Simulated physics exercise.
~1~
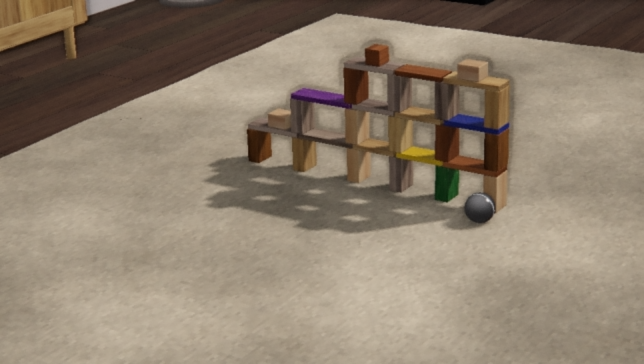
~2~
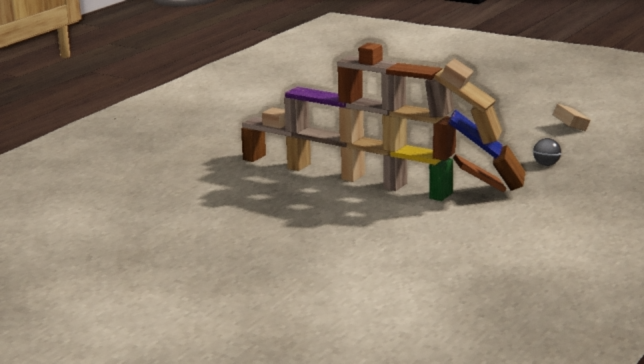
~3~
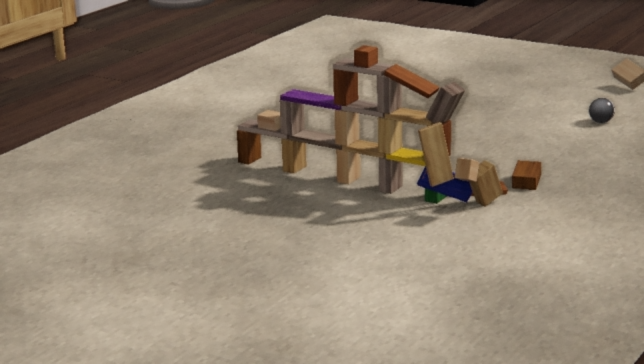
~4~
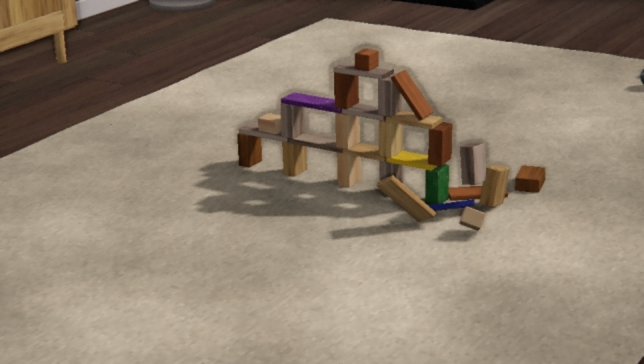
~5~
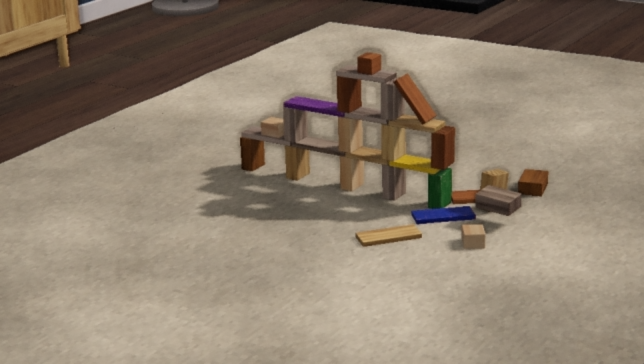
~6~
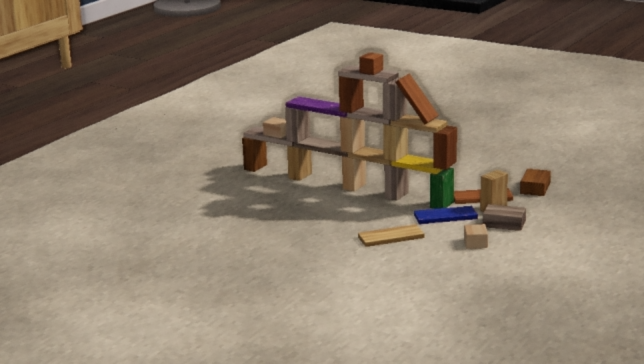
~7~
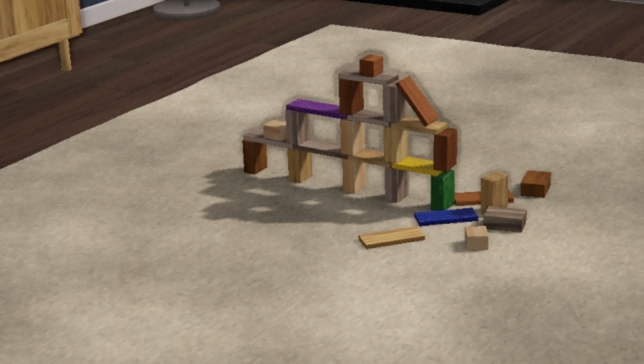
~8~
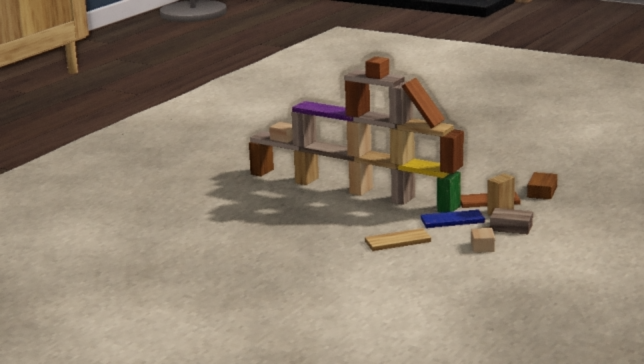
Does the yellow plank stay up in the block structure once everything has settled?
Yes, the yellow plank stays up in its place, while the blue plank ends up lying on the carpet.
